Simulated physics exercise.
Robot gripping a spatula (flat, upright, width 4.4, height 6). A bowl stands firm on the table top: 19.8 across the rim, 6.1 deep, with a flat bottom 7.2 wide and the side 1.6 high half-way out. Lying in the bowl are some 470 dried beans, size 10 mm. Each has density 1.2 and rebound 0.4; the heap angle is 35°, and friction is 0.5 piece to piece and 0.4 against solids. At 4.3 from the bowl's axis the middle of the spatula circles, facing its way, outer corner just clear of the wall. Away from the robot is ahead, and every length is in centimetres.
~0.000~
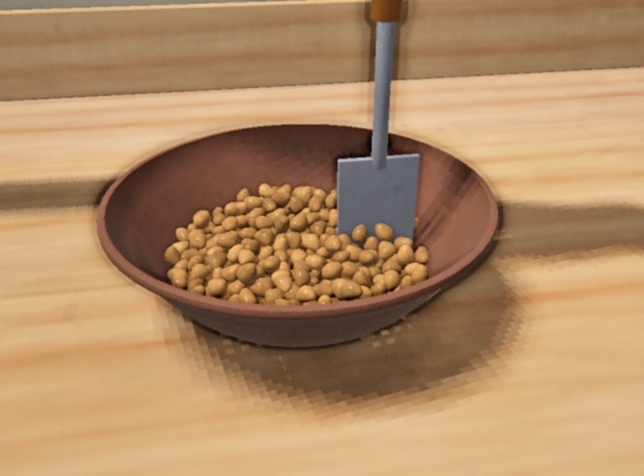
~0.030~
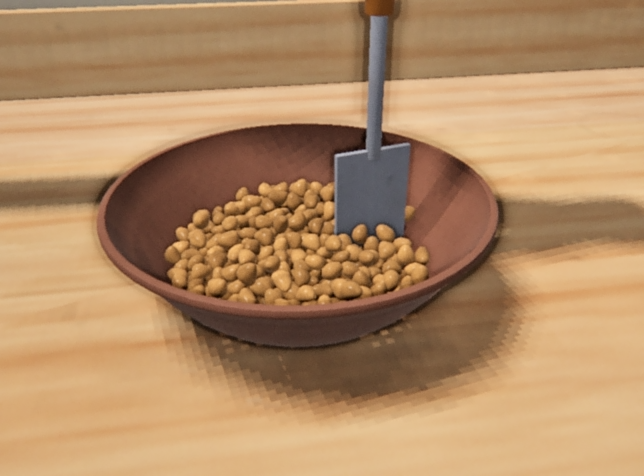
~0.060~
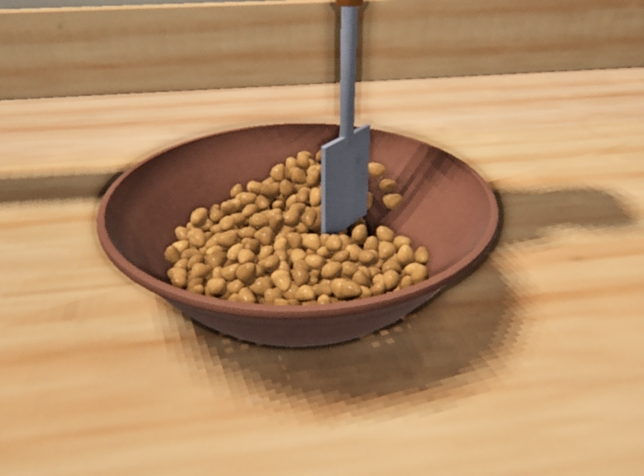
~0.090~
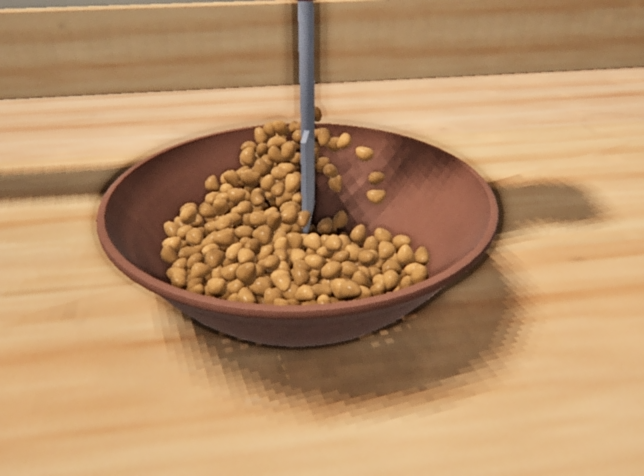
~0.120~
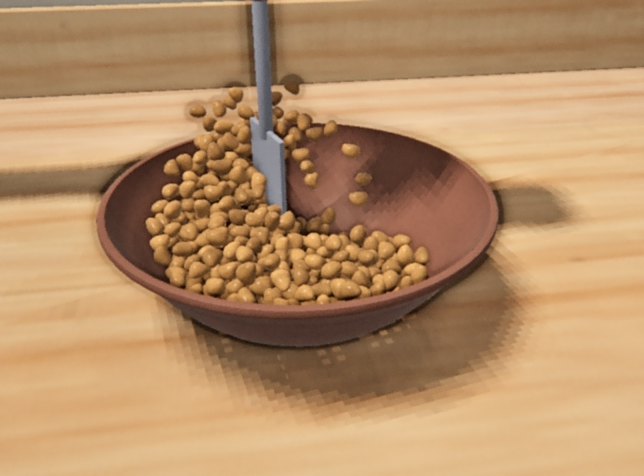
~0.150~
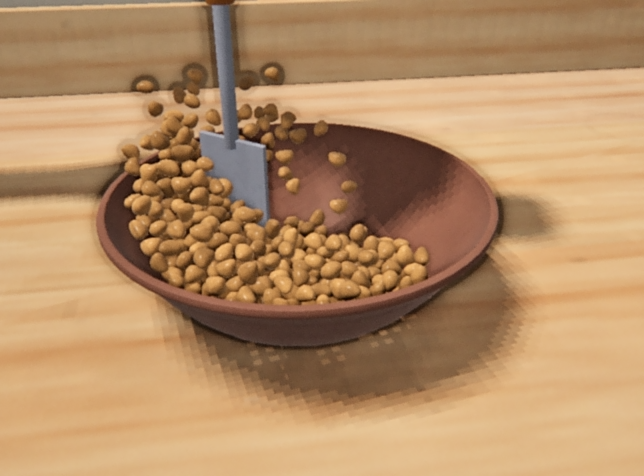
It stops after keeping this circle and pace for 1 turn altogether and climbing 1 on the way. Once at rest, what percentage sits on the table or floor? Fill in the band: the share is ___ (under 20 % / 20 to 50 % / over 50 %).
The share is 20 to 50 %.
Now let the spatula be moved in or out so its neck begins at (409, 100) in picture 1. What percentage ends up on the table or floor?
It comes to around 5 percent.
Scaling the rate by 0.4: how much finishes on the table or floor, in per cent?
Some 0 per cent.
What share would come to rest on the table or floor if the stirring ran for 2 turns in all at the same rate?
It would be around 40 per cent.
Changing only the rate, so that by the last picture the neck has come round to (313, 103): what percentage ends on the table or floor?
About 5 %.
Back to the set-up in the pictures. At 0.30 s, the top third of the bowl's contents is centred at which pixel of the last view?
I'd put it close to (385, 258).
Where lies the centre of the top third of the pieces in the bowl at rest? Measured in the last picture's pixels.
Around (349, 213).
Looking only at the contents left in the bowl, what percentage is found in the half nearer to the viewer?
About 45 %.
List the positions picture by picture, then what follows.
The spatula neck at (380, 131), 0° round; upper third of the load around (294, 239), from x 170 to 420, top at y 190; 474 in the bowl, in the first picture.
The spatula neck at (375, 123), 12° round; upper third of the load around (297, 235), from x 170 to 420, top at y 190, in the second picture.
The spatula neck at (347, 109), 43° round; upper third of the load around (297, 219), from x 170 to 420, top at y 155, in the third picture.
The spatula neck at (307, 103), 76° round; upper third of the load around (278, 200), from x 170 to 420, top at y 115, in the fourth picture.
The spatula neck at (265, 104), 108° round; upper third of the load around (241, 192), from x 155 to 420, top at y 85; 471 in the bowl, 3 in flight or on the tool, in the fifth picture.
The spatula neck at (229, 112), 140° round; upper third of the load around (201, 189), from x 130 to 420, top at y 75; 459 in the bowl, 15 in flight or on the tool, in the sixth picture.
After 0.22 s, 220° round, highest piece 10 above the table; 427 in the bowl, 5 on the table or floor, 42 in flight or on the tool.
After 0.30 s, 299° round, highest piece 11 above the table; 380 in the bowl, 29 on the table or floor, 65 in flight or on the tool.
After 0.53 s, 0° round, highest piece 6 above the table; 332 in the bowl, 142 on the table or floor.
After 1.23 s, 0° round, highest piece 5 above the table; 332 in the bowl, 142 on the table or floor.
In the end, 332 in the bowl, 142 on the table or floor. That is 30 % on the table or floor.
